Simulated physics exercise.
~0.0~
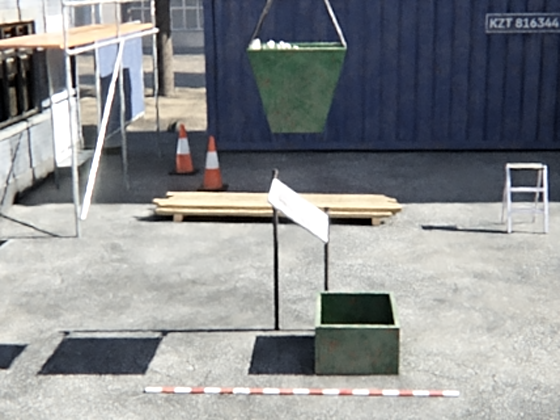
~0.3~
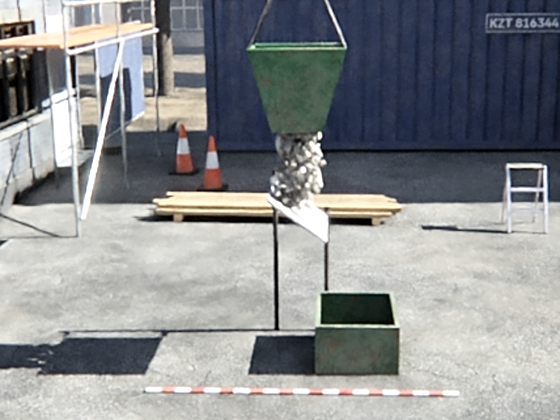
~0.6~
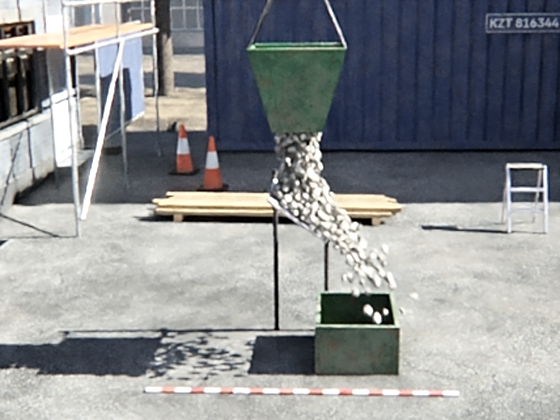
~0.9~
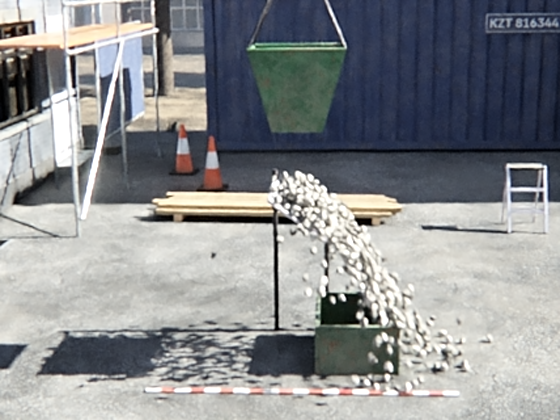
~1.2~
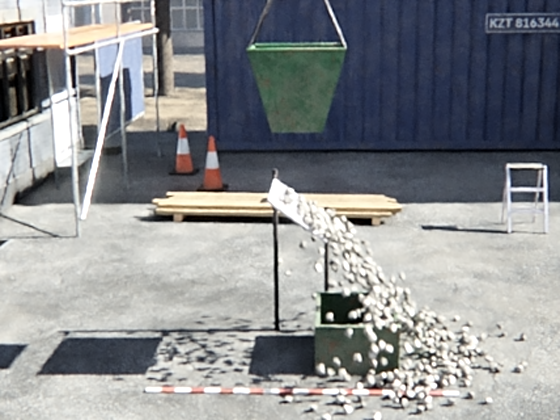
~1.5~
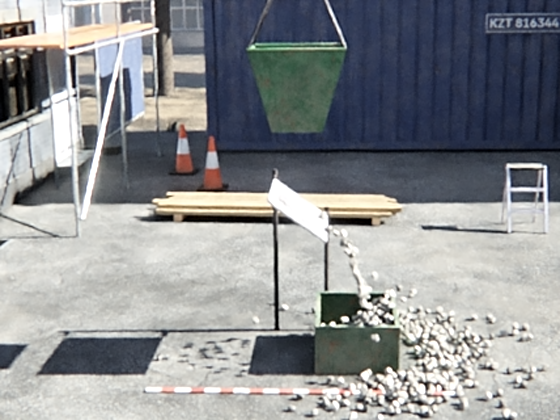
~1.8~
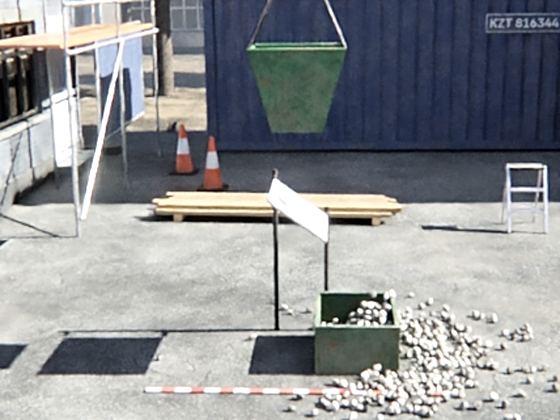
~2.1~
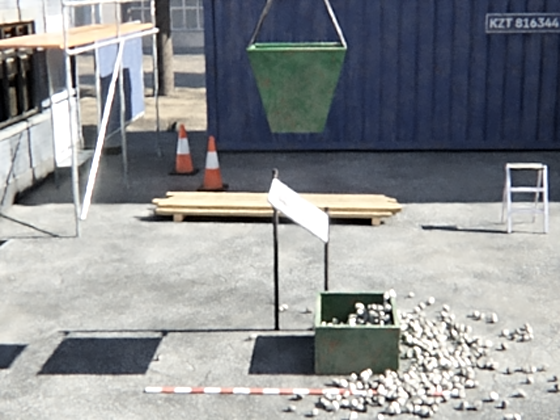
Concrete yard, a hanging green skip dropping pale stones onto a sloping plate, about half landing in a bin, the rest spilling right.
